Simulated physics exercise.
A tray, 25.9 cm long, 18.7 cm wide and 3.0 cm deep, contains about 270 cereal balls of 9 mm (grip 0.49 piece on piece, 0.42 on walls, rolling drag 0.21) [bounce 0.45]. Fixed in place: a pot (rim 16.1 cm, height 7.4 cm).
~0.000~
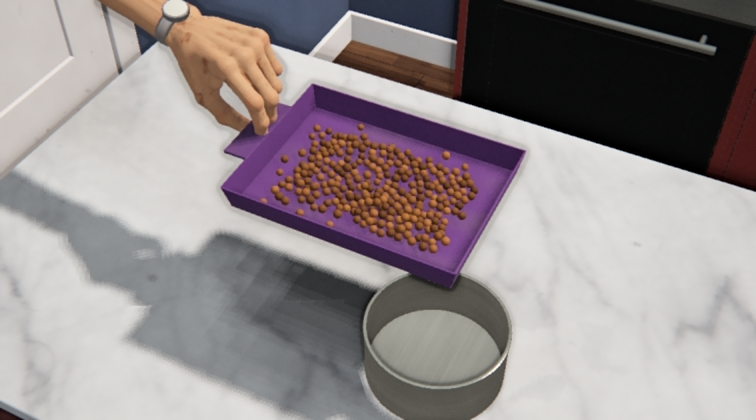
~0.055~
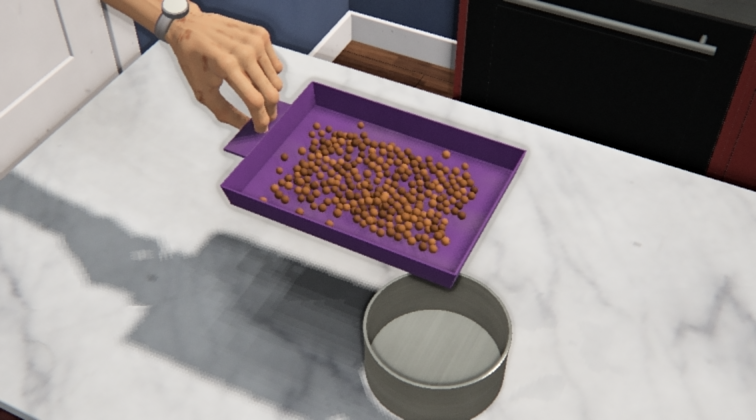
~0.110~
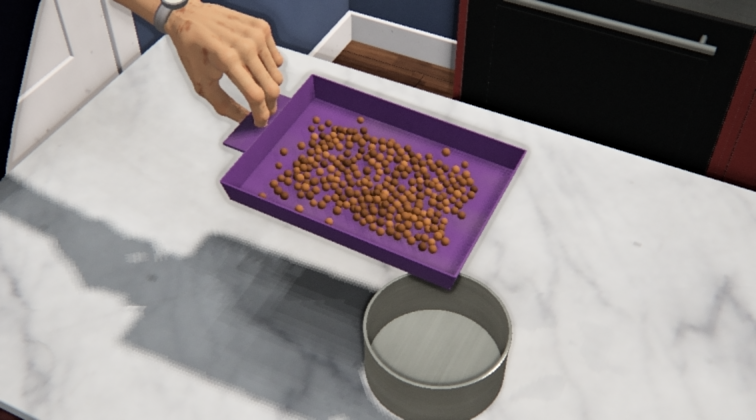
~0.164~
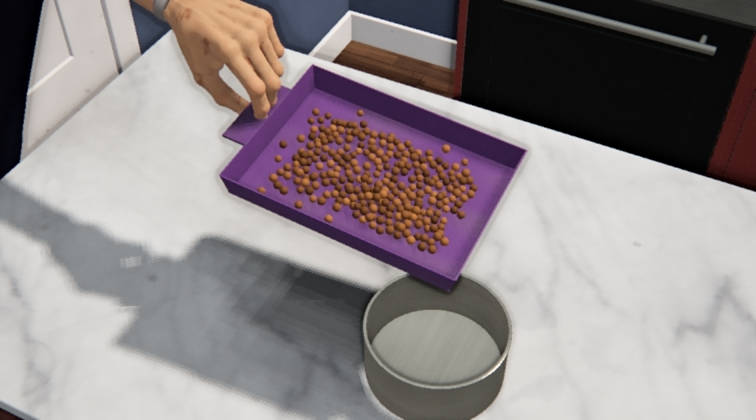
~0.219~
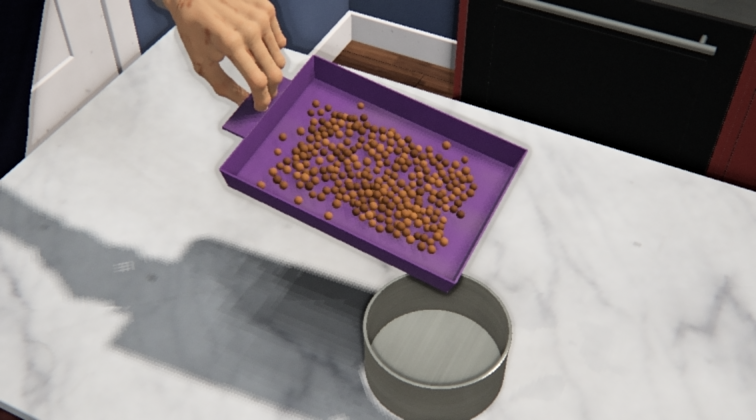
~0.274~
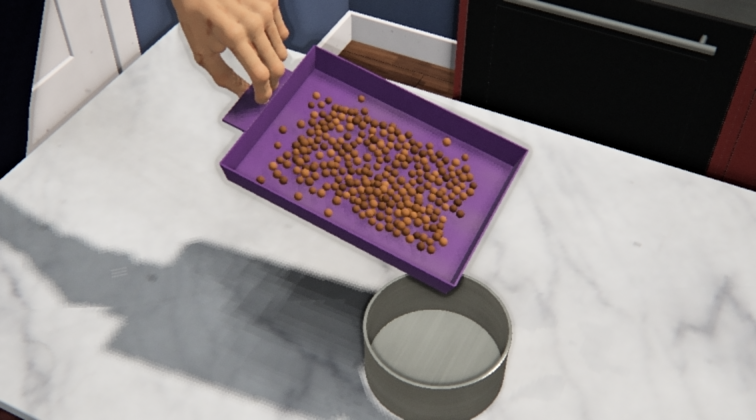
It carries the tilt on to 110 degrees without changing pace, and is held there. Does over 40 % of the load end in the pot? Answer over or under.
Share that ends inside, set against 40 %: Over.
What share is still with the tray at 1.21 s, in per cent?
Some 100 per cent of the load.
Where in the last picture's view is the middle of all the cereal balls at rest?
Near (445, 365).
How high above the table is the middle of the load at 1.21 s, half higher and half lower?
Roughly 22 cm.
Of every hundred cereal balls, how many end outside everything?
About 5 per cent.
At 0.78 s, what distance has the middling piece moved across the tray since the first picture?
About 6 cm.
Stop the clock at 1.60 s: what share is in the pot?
About 0 per cent by then.
Then, at 0.78 s, tilt 47 degrees; tray 100 %; middle of all pieces on or above the table near (413, 199).
Then, at 1.21 s, tilt 74 degrees; tray 100 %; middle of all pieces on or above the table near (420, 198).
After 1.60 s, tilt 100 degrees; tray 95 %; middle of all pieces on or above the table near (431, 218).
Then, at 1.97 s, tilt 110 degrees; pot 95 %, outside 5 %; middle of all pieces on or above the table near (448, 360).
In the end, at 2.5 s, pot 95 %, outside 5 %.
